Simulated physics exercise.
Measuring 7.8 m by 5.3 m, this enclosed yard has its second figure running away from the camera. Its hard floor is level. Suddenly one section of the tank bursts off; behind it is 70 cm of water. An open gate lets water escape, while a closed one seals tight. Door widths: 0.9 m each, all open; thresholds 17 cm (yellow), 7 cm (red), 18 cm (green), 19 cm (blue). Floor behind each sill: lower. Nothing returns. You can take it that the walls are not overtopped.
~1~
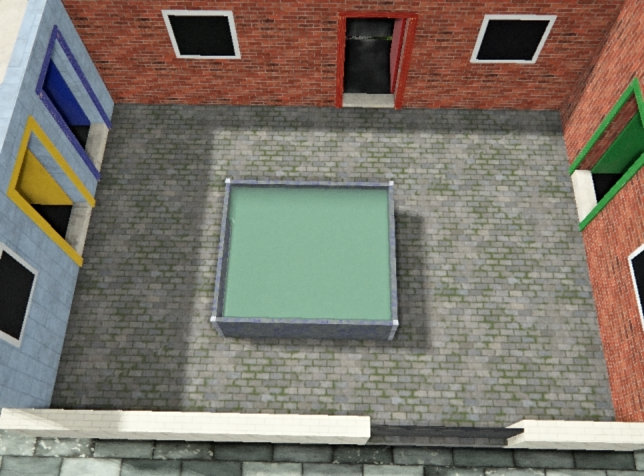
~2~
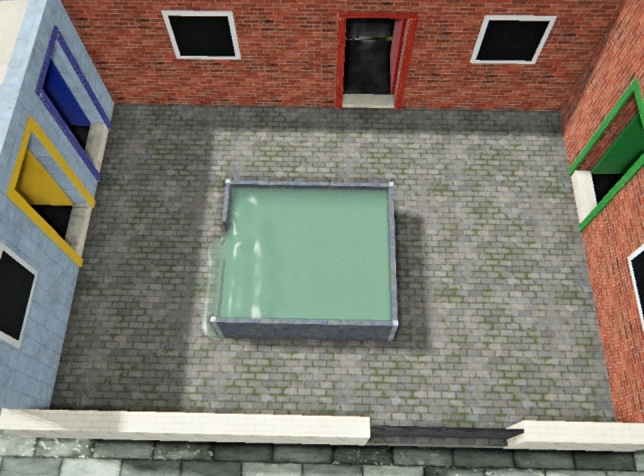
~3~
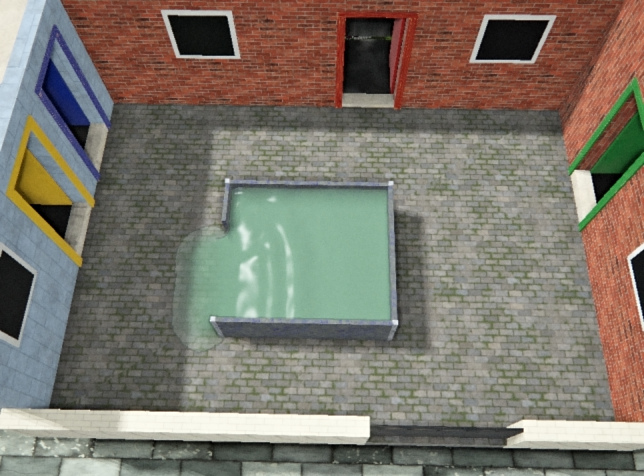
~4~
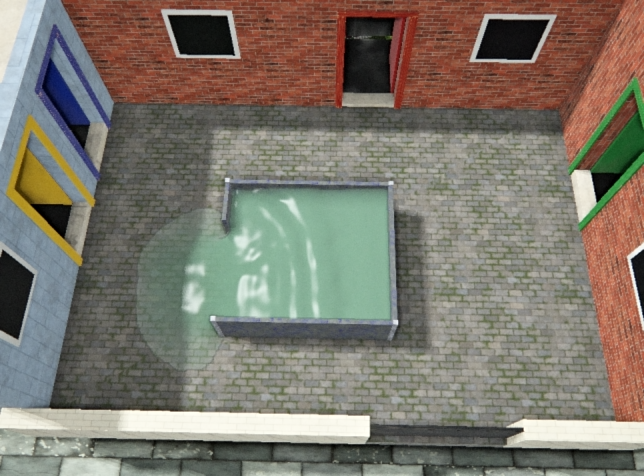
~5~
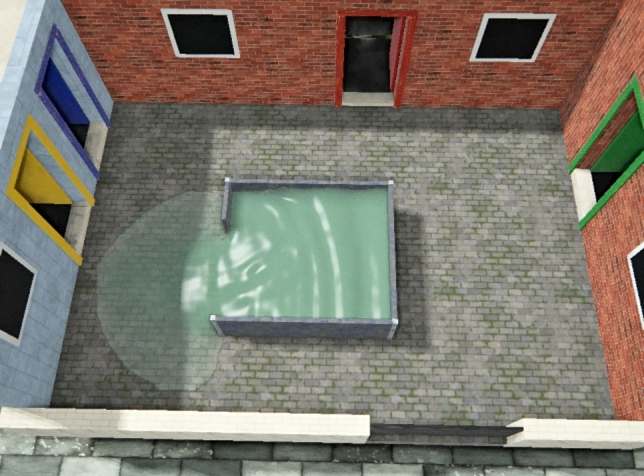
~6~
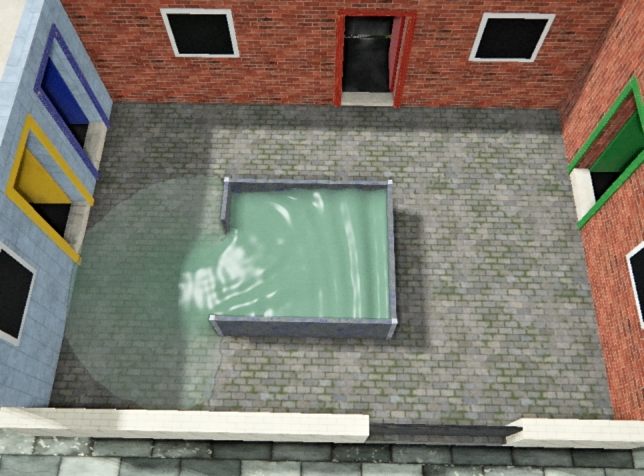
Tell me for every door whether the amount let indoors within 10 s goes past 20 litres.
As I see it, yellow door: The inflow ends up higher than the cap; red door: The inflow ends up lower than the cap; green door: The inflow ends up lower than the cap; blue door: The inflow ends up lower than the cap.
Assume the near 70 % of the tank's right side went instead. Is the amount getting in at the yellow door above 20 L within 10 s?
Well, at yellow it would be too little.
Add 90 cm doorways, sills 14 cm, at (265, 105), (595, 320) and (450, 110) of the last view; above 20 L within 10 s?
First doorway falls short, second falls short, third falls short.
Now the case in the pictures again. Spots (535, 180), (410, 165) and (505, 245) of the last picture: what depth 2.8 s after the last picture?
Listed order: 0 / 0 / 0 cm.
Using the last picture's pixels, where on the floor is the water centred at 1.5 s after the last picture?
I'd put it close to (213, 281).
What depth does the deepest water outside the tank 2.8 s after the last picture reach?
It tops out at some 30 cm.
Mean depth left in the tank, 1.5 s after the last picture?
The average depth is around 34 cm.
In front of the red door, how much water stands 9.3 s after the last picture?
The depth comes to around 4.5 centimetres.
Then, 0.7 s after the last picture water covers 25 % of the floor and is deepest (51 cm) near (48, 415); yellow door 32 cm at the sill, 25 L in, red door not reached, green door not reached, blue door 7 cm at the sill, 0 L in.
Then, 1.5 s after the last picture water covers 25 % of the floor and is deepest (52 cm) near (61, 350); yellow door 33 cm at the sill, 86 L in, red door not reached, green door not reached, blue door 12 cm at the sill, 0 L in.
Then, 2.8 s after the last picture water covers 45 % of the floor and is deepest (30 cm) near (51, 401); yellow door 24 cm at the sill, 153 L in, red door not reached, green door not reached, blue door 11 cm at the sill, 0 L in.
Then, 5.3 s after the last picture water covers 85 % of the floor and is deepest (21 cm) near (590, 426); yellow door 15 cm at the sill, 167 L in, red door 4 cm at the sill, 0 L in, green door not reached, blue door 16 cm at the sill, 0 L in.
Then, 9.3 s after the last picture water covers 100 % of the floor and is deepest (16 cm) near (508, 119); yellow door 8 cm at the sill, 167 L in, red door 4 cm at the sill, 0 L in, green door 14 cm at the sill, 1 L in, blue door 10 cm at the sill, 1 L in.
